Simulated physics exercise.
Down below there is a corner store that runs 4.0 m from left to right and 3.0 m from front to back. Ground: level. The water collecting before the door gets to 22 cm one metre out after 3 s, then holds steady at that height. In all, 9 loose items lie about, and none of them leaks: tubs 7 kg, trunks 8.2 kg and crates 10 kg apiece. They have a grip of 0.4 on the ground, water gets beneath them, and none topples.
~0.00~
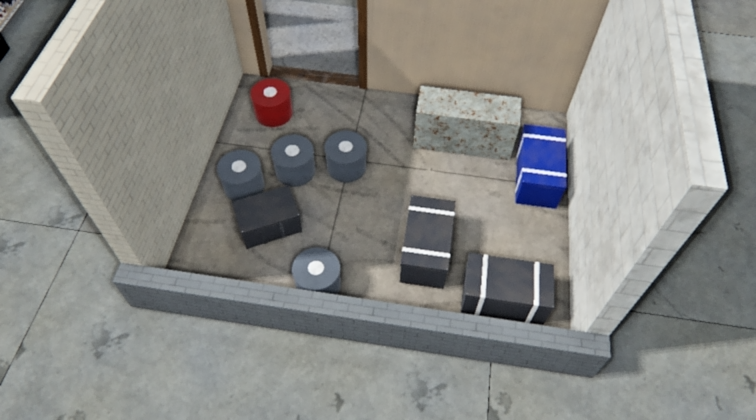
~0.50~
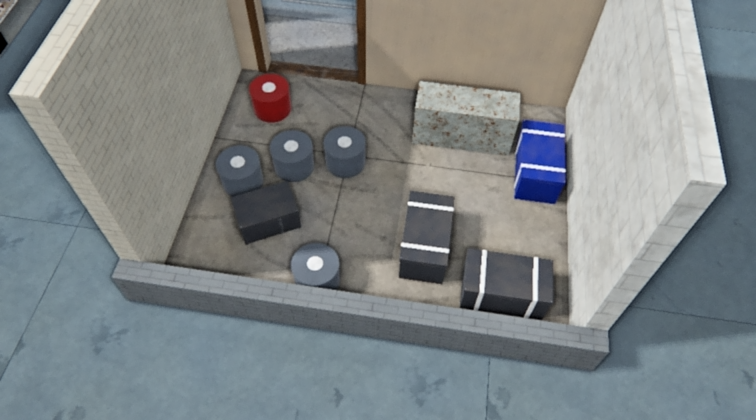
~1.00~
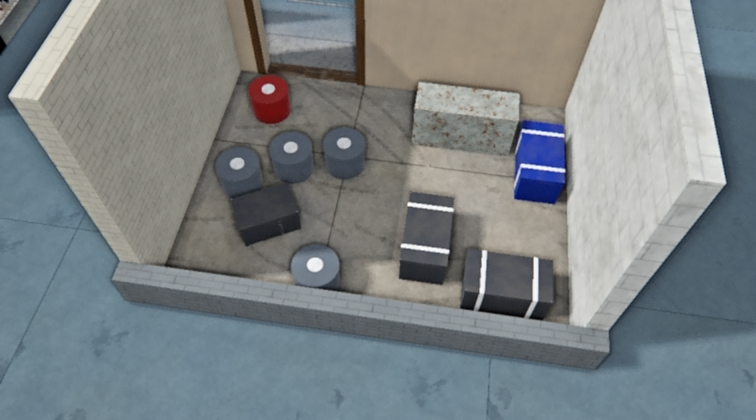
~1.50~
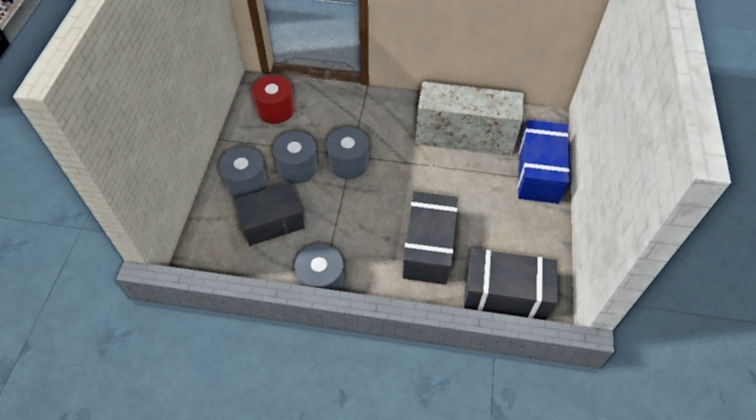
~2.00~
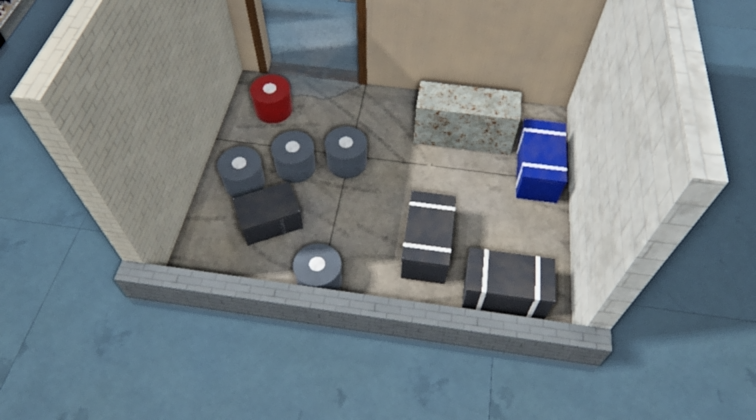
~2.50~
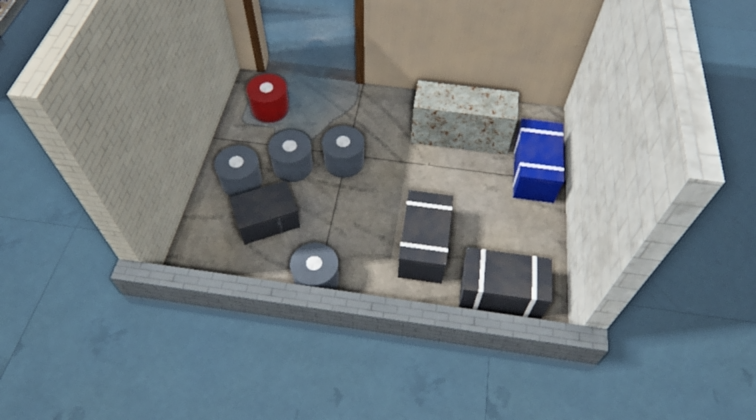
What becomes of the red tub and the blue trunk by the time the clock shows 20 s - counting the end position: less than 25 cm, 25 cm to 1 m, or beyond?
Red tub: A long trip. Blue trunk: A short shift.
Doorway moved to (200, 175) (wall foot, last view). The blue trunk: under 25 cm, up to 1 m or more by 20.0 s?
Blue trunk: Drifts slightly.
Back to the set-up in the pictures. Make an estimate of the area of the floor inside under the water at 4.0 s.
Roughly 5.5 m2.
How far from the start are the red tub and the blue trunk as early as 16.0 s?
Shifts by then: Around 100 and 60 cm.
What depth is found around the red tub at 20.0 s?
Somewhere close to 21 cm.
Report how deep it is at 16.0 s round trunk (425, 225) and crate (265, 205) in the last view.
Close to 16 and 14 centimetres.
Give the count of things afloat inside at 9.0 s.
The count is 9.
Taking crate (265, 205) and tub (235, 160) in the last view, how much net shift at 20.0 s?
First 250 cm, then 250 cm.
After 4.0 s the red tub is near (211, 157), 1.2 m from its start, afloat; the blue trunk is near (542, 149), 0.0 m from its start, aground; 2 afloat.
After 9.0 s the red tub is near (426, 202), 2.4 m from its start, afloat; the blue trunk is near (537, 102), 0.6 m from its start, afloat; 9 afloat.
After 16.0 s the red tub is near (211, 148), 1.1 m from its start, afloat; the blue trunk is near (539, 95), 0.6 m from its start, afloat; 9 afloat.
After 20.0 s the red tub is near (234, 184), 1.5 m from its start, afloat; the blue trunk is near (539, 94), 0.6 m from its start, afloat; 9 afloat.
